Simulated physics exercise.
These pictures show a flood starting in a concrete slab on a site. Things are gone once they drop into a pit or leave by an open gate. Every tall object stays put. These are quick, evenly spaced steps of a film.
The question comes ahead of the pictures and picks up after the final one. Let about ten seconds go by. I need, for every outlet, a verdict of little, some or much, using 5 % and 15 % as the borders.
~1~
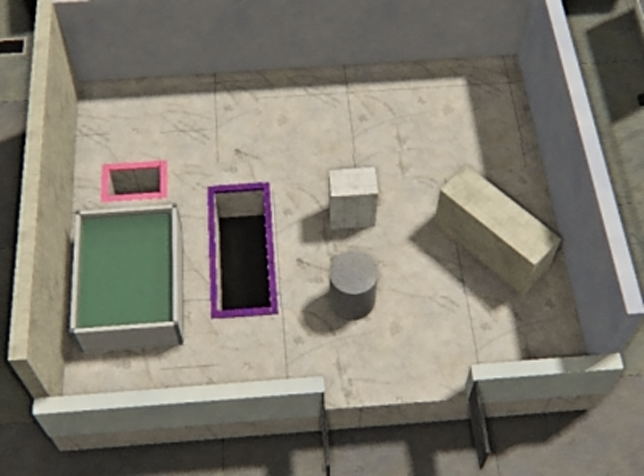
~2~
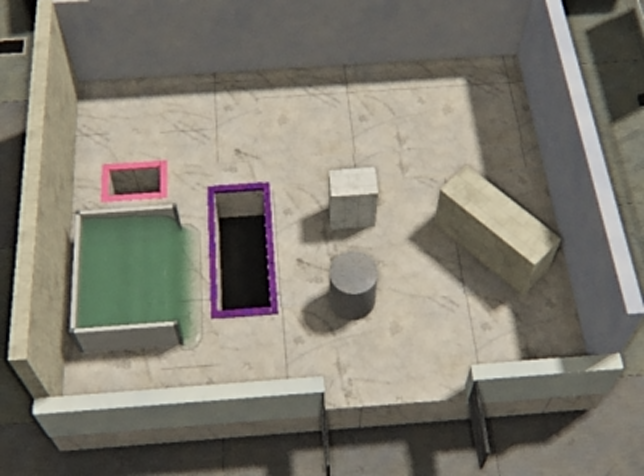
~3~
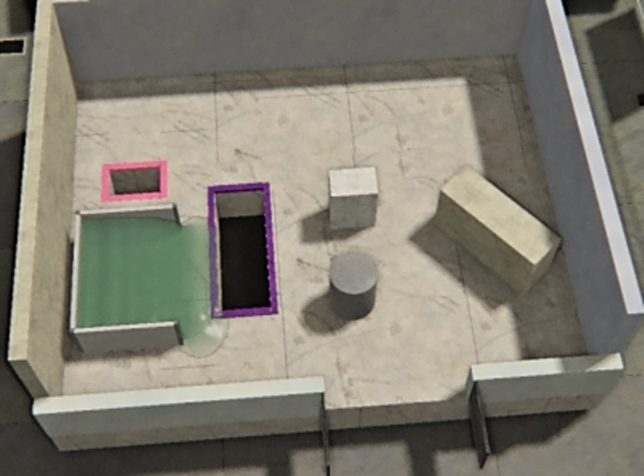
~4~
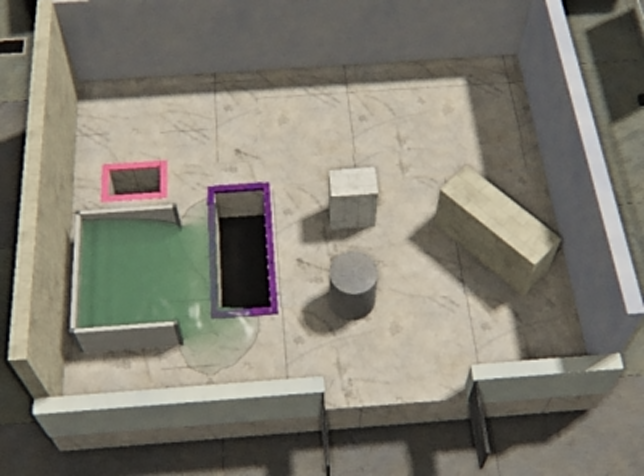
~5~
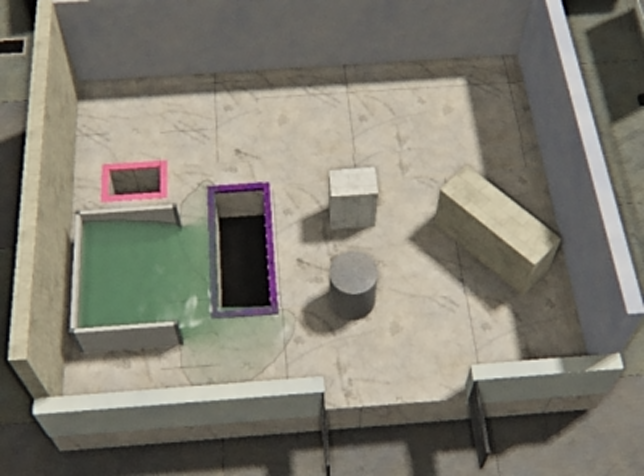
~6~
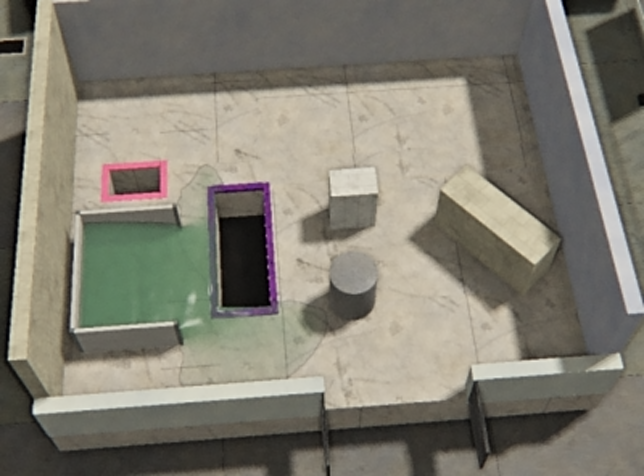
Verdicts: Gate, some; purple pit, much; pink pit, little.
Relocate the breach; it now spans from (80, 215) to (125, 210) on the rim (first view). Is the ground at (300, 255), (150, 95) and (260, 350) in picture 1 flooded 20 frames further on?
In the order asked: Out of reach, sodden, out of reach.
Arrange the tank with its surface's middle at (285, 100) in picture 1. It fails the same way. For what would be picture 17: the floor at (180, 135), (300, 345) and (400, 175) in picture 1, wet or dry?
Unflooded - unflooded - soaked.
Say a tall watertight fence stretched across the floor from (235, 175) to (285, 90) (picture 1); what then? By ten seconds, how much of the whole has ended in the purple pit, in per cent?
I'd put the purple pit at roughly 60 %.
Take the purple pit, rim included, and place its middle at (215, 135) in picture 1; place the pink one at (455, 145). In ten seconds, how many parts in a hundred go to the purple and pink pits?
Of everything, purple catches 0 per cent while pink catches 15 per cent.
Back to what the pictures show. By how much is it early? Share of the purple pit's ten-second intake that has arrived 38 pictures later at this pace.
My figure is 100 in a hundred.
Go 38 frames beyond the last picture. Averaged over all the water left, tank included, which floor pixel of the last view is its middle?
Centre point: Around (294, 278).
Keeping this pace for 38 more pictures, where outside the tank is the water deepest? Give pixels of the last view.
My pick is (568, 292).
A moment on, water covers 15 % of the floor; the gate 0 %, the purple pit 34 %, the pink pit 0 %.
Next, water covers 20 % of the floor; the gate 2 %, the purple pit 48 %, the pink pit 0 %.
Then, water covers 25 % of the floor; the gate 4 %, the purple pit 55 %, the pink pit 0 %.
Later, water covers 30 % of the floor; the gate 6 %, the purple pit 58 %, the pink pit 0 %.
In the end, water covers 35 % of the floor; the gate 7 %, the purple pit 58 %, the pink pit 1 %.
